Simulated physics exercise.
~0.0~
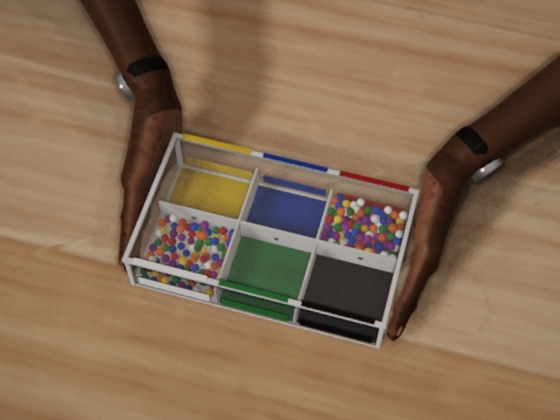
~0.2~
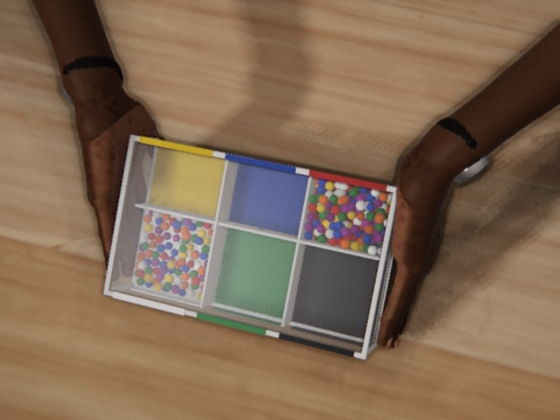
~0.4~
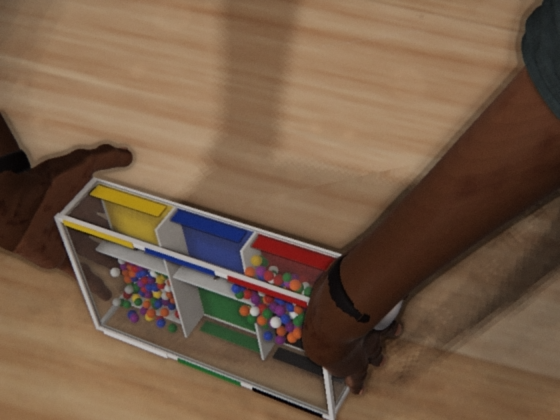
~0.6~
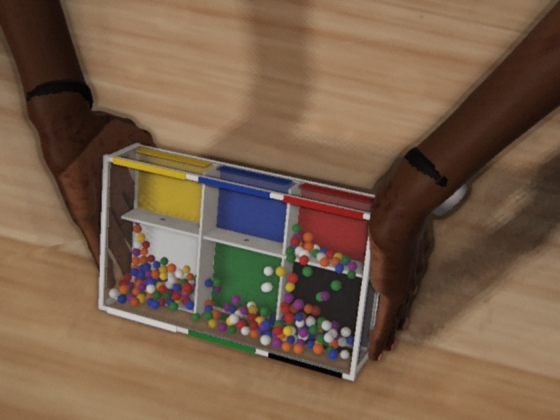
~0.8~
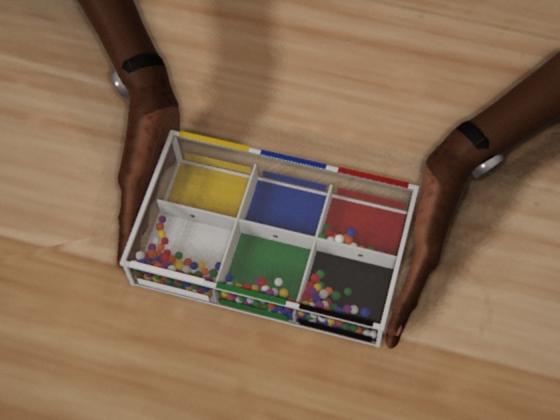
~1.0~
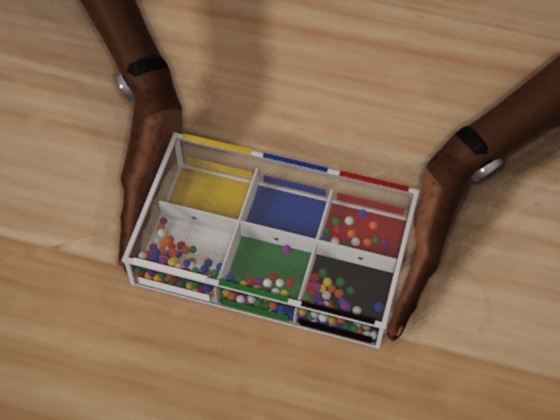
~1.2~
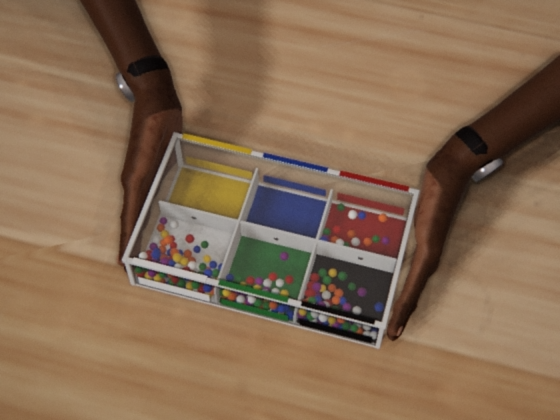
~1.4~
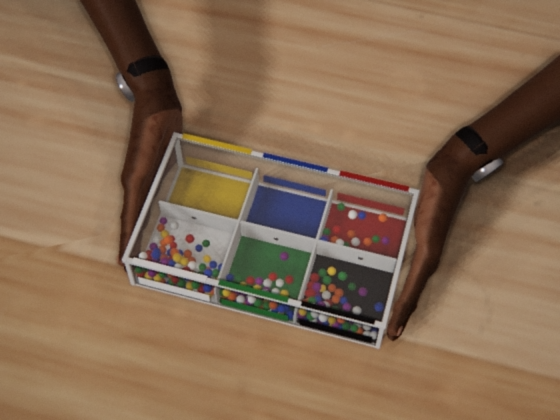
At the start, two hands hold a shallow, clear-topped box on a wooden table, with many colourful beads piled in its red and white compartments and the yellow, blue, green and black ones empty. The hands tip the box up steeply, and the beads slide toward its lower side. Some spill over the low partitions from red into black, and a few reach green. The hands then lower the box flat again, and the beads spread a little. It ends at rest, with most beads in white, black and green, a few in red, and none in yellow or blue.
